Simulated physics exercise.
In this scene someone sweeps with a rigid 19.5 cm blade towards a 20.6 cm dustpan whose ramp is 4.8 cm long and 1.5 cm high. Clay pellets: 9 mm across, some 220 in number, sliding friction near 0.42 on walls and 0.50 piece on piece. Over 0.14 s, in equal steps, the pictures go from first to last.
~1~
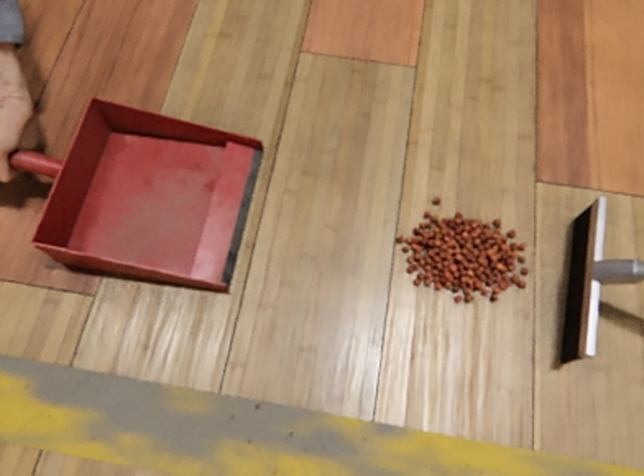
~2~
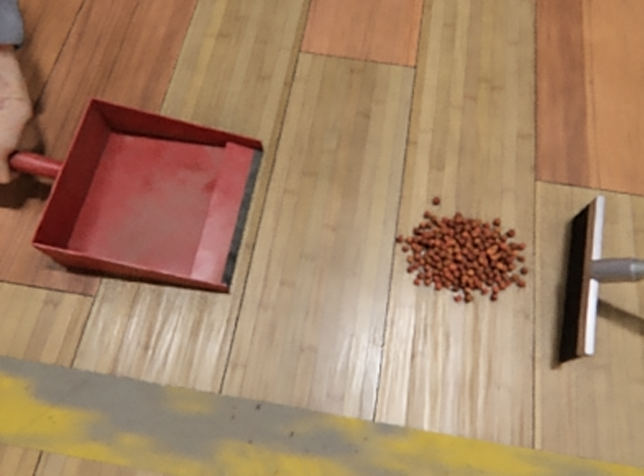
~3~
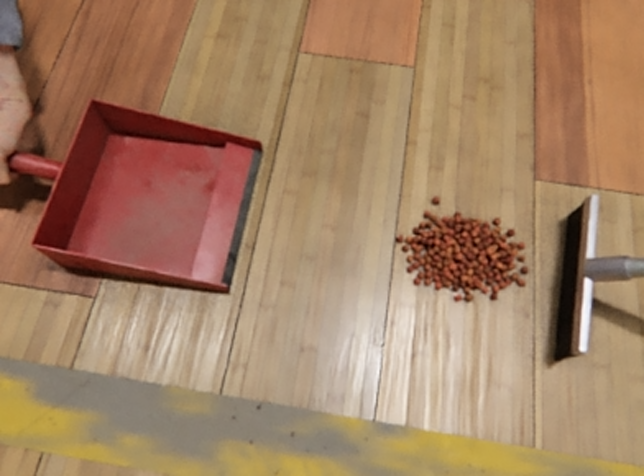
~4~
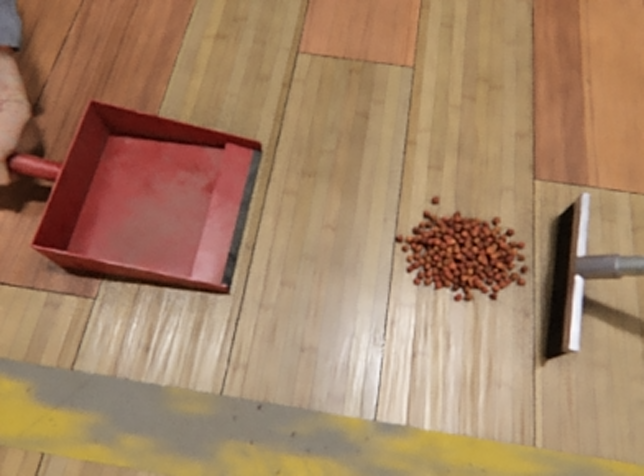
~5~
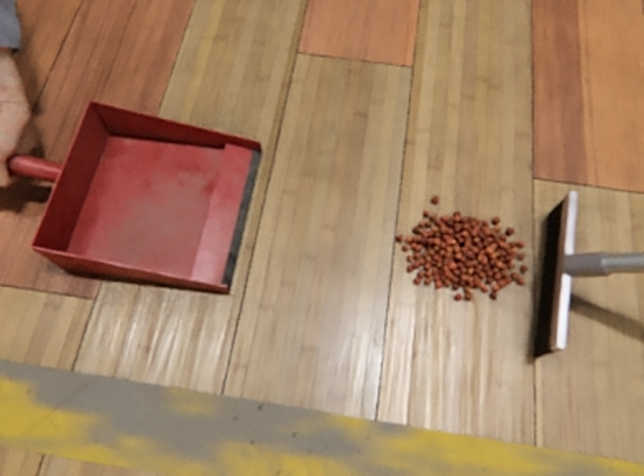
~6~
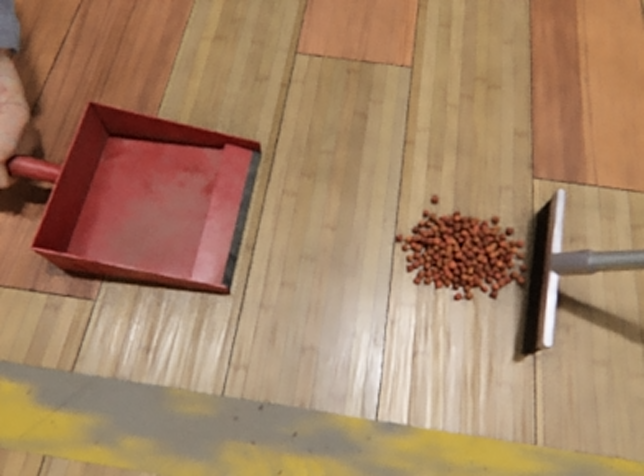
A broom-like blade on a grey handle slid a short way left across the wooden floor, up close to a pile of small reddish-brown pellets, while a hand held a red dustpan still.
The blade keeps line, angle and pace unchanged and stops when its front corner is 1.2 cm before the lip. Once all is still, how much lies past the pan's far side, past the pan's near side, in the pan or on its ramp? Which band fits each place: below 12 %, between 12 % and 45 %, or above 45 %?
Bands: Past the pan's far side below 12 %; past the pan's near side below 12 %; in the pan or on its ramp between 12 % and 45 %.
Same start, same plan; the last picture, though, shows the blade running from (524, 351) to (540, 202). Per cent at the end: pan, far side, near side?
You'd see pan at 20, far at 0 and near at 15.
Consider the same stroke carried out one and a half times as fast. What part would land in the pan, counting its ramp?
It would come to roughly 30 percent.
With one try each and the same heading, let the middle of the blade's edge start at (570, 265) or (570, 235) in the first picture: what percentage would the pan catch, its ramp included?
Close to 45 in a hundred, then close to 40 in a hundred.
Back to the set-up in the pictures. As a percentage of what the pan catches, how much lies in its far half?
I'd say near 30 per cent.
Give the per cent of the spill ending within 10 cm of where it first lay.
It comes to near 5 percent.
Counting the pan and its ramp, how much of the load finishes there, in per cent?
Some 30 %.
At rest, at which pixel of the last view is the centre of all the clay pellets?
My guess is close to (250, 217).
Then, 0.34 s after the last picture, middle of the blade 21 cm from the lip; 0 % over the lip, far side 0 %, near side 0 %.
Then, 0.57 s after the last picture, middle of the blade 9 cm from the lip; 0 % over the lip, far side 5 %, near side 5 %.
Then, 0.90 s after the last picture, middle of the blade 2 cm from the lip; 30 % over the lip, far side 5 %, near side 5 %.
In the end, far side 5 %, near side 5 %, pan 30 %, in front of the lip or behind the blade 60 %.
